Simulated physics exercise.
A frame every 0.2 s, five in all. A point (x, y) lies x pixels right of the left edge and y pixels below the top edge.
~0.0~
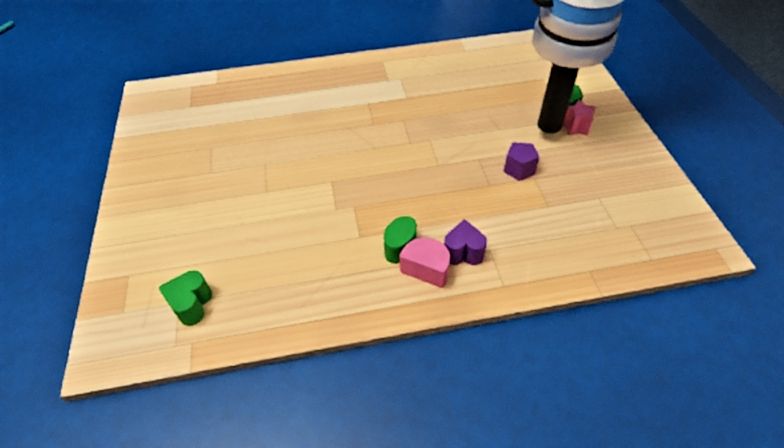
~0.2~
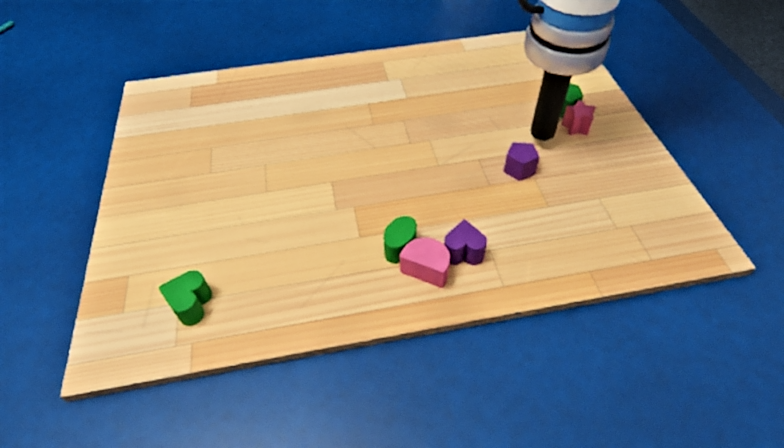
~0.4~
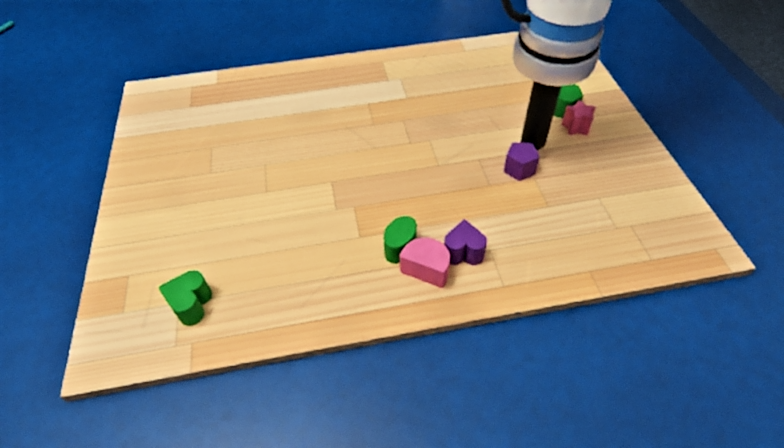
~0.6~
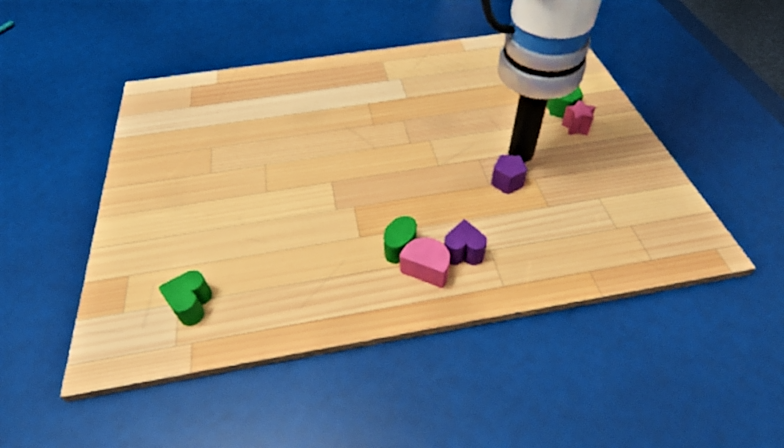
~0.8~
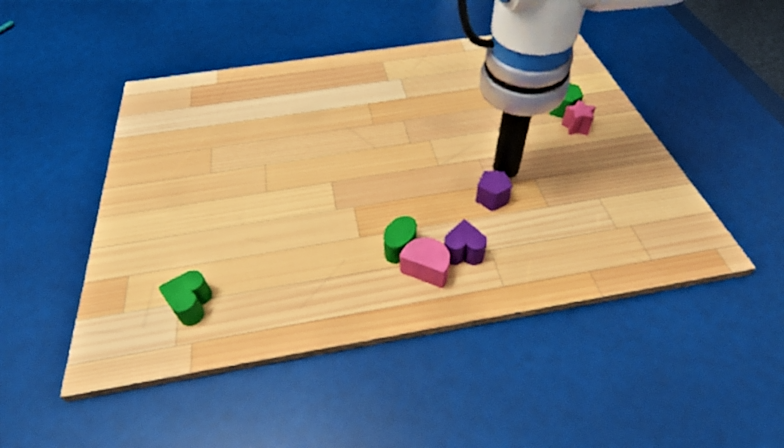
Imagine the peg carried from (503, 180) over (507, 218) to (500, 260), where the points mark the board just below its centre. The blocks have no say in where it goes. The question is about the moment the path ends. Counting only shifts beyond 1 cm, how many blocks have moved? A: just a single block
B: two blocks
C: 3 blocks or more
I choose A.
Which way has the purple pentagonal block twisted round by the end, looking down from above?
Clockwise rotation.
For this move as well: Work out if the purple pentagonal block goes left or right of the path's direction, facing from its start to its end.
Its shift is rightward.
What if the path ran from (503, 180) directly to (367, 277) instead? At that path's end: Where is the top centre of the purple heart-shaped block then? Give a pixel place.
At roughly (474, 260).
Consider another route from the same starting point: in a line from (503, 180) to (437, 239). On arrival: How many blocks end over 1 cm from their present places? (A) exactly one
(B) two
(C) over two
My answer is option C.
What follows on the original path. One third of the way, peg at (510, 194); purple pentagonal block at (487, 197), turned 60° clockwise.
Two thirds of the way, peg at (509, 221); purple pentagonal block at (481, 205), turned 100° clockwise.
At the end, peg at (502, 250); purple heart-shaped block not moved; purple pentagonal block at (481, 205), turned 100° clockwise.
